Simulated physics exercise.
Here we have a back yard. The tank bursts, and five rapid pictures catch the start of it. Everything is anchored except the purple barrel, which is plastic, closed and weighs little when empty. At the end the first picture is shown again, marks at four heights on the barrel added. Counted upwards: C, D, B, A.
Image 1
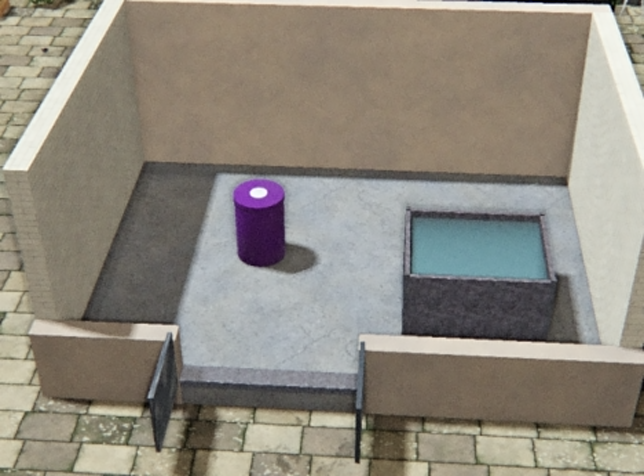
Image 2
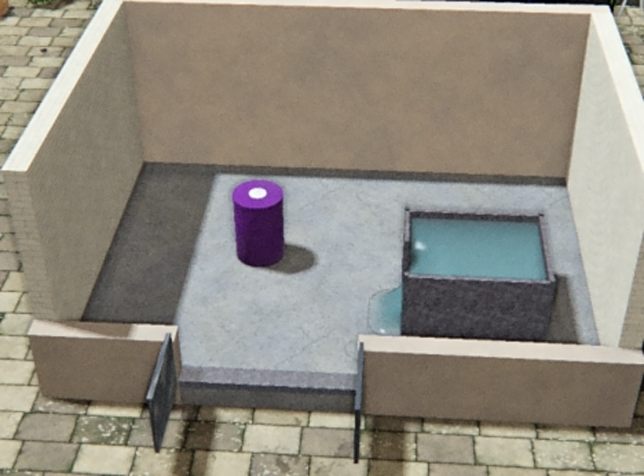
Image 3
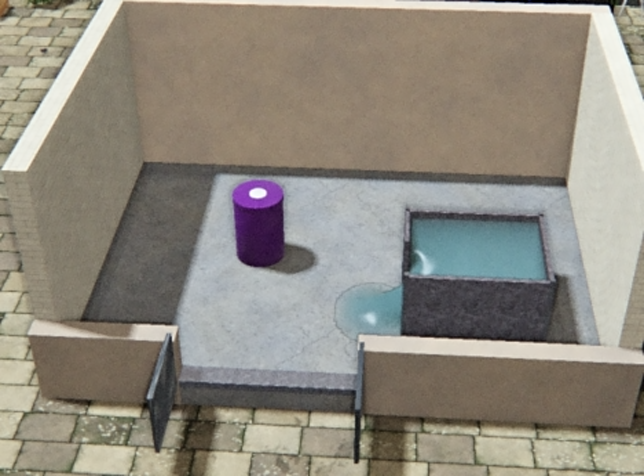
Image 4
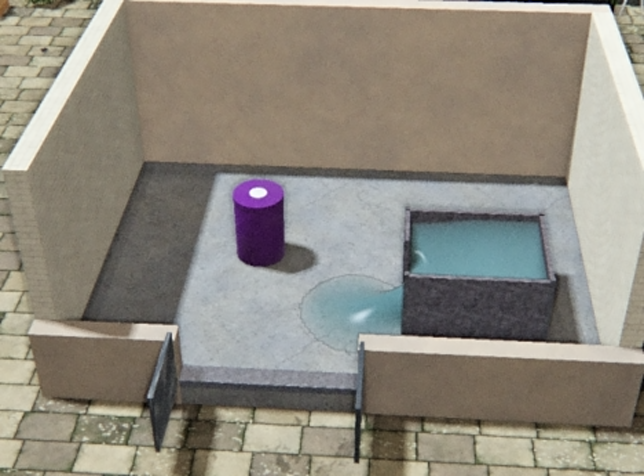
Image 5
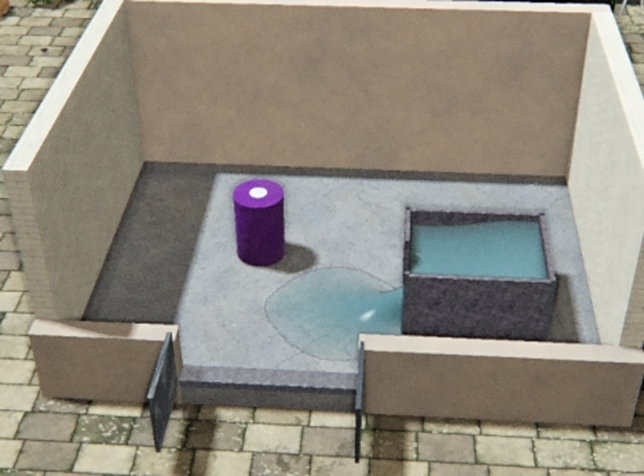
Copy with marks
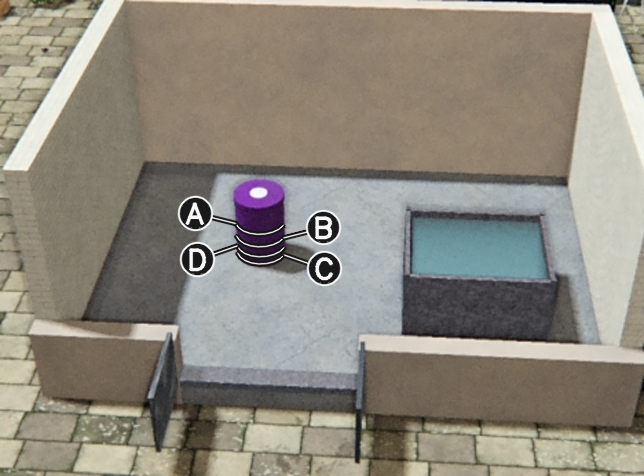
Water flowing from the left side of a full tank, spreading leftward in a widening puddle across a walled yard towards a purple barrel.
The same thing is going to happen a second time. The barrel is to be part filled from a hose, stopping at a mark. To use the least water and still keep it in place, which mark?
D.
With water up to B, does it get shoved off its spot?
No, that is safe.
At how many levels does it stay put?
Three.
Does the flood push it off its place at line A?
No.
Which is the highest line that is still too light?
C it is.
On the marked copy, A at (257, 234); B at (258, 246); C at (258, 263); D at (258, 256); from the bottom up C, D, B, A.
Choosing A, it does not move.
Choosing B, it does not move.
Choosing C, it is pushed about its own width away.
Choosing D, it does not move.
